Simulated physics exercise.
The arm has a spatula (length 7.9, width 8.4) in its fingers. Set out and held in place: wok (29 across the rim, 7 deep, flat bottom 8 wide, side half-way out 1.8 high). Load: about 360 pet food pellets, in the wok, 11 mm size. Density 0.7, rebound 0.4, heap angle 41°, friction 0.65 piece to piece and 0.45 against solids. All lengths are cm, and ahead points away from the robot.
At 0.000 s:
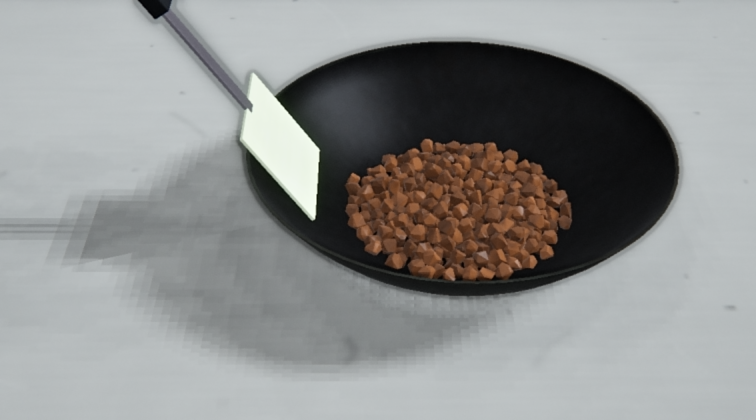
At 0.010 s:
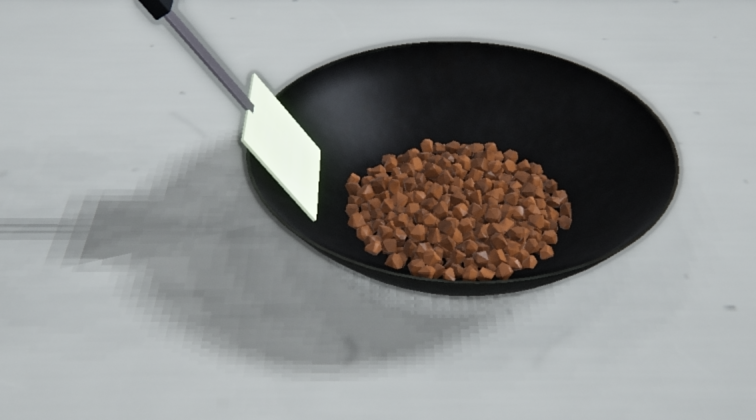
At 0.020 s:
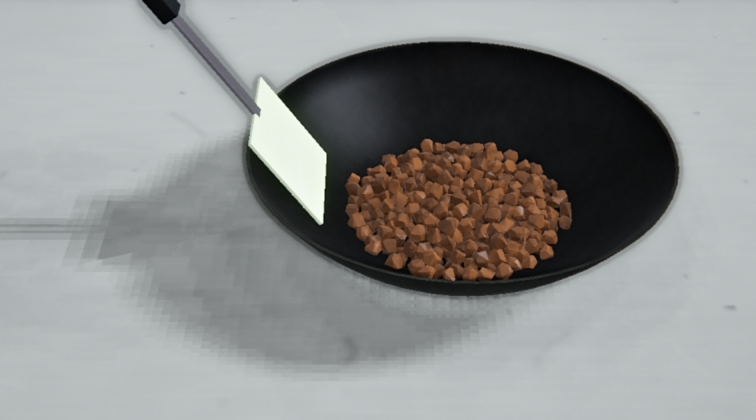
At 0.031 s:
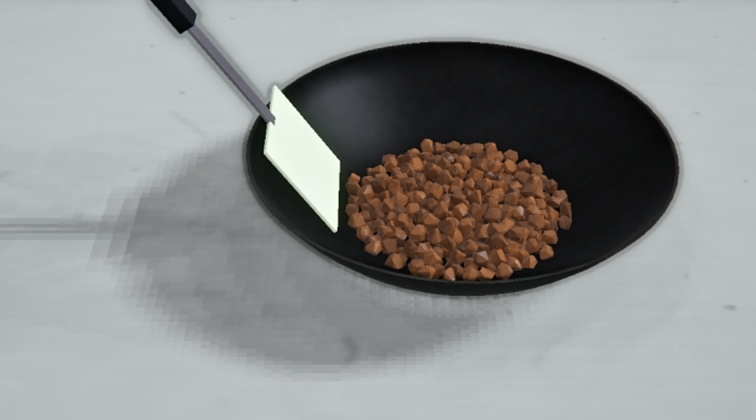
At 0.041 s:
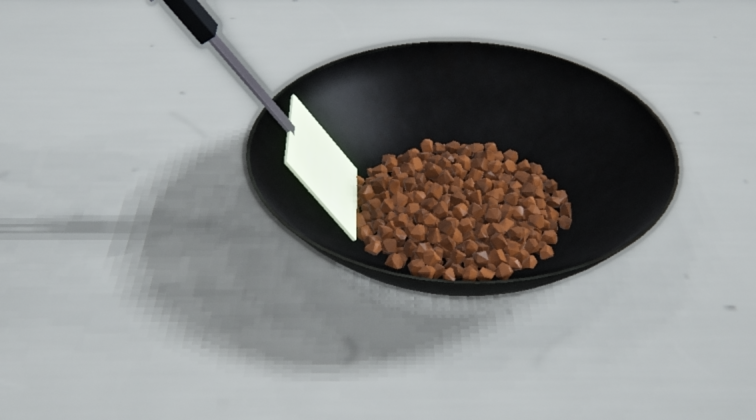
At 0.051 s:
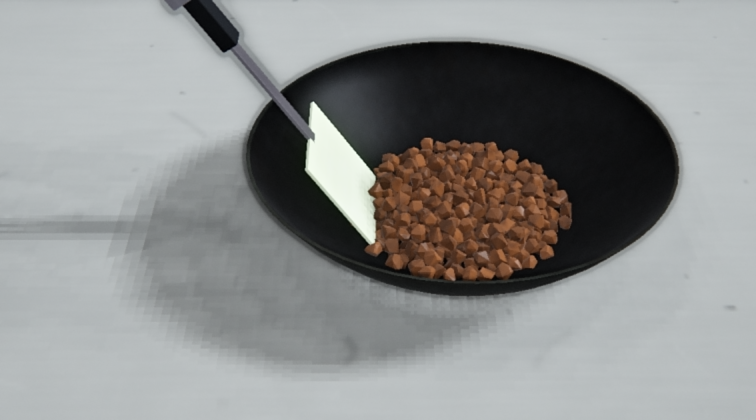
On a pale grey surface, a black wok holds a heap of small reddish-brown chunks, with a white-bladed spatula tilted at its left side. The spatula barely shifts at first, then slides right and slightly down until its blade presses against the heap's left edge, nudging a few pieces.
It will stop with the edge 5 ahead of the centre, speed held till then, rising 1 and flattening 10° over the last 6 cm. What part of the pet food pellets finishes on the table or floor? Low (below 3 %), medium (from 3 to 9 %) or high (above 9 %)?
On the table or floor the share is medium, from 3 to 9 %.
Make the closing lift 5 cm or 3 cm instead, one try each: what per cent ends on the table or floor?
Some 15 and 10 per cent.
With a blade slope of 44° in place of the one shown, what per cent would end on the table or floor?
In that case some 10 per cent.
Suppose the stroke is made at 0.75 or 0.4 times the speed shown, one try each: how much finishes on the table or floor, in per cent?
About 5 and 0 per cent.
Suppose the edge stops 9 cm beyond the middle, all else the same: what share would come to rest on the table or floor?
It would be near 45 per cent.
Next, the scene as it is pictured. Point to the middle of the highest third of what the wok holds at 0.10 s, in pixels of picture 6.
At about (507, 183).
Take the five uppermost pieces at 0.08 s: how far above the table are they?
Some 5 cm.
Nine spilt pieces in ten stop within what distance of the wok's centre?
About 40 cm.
After 0.08 s, sloping 56°, highest piece 6 above the table; 360 in the wok.
After 0.10 s, sloping 53°, highest piece 9 above the table; 360 in the wok.
After 0.31 s, sloping 46°, highest piece 13 above the table; 339 in the wok, 11 on the table or floor, 10 on the blade or in flight.
After 1.36 s, sloping 46°, highest piece 8 above the table; 339 in the wok, 21 on the table or floor.
In the end, 339 in the wok, 21 on the table or floor. That is 6 % on the table or floor.
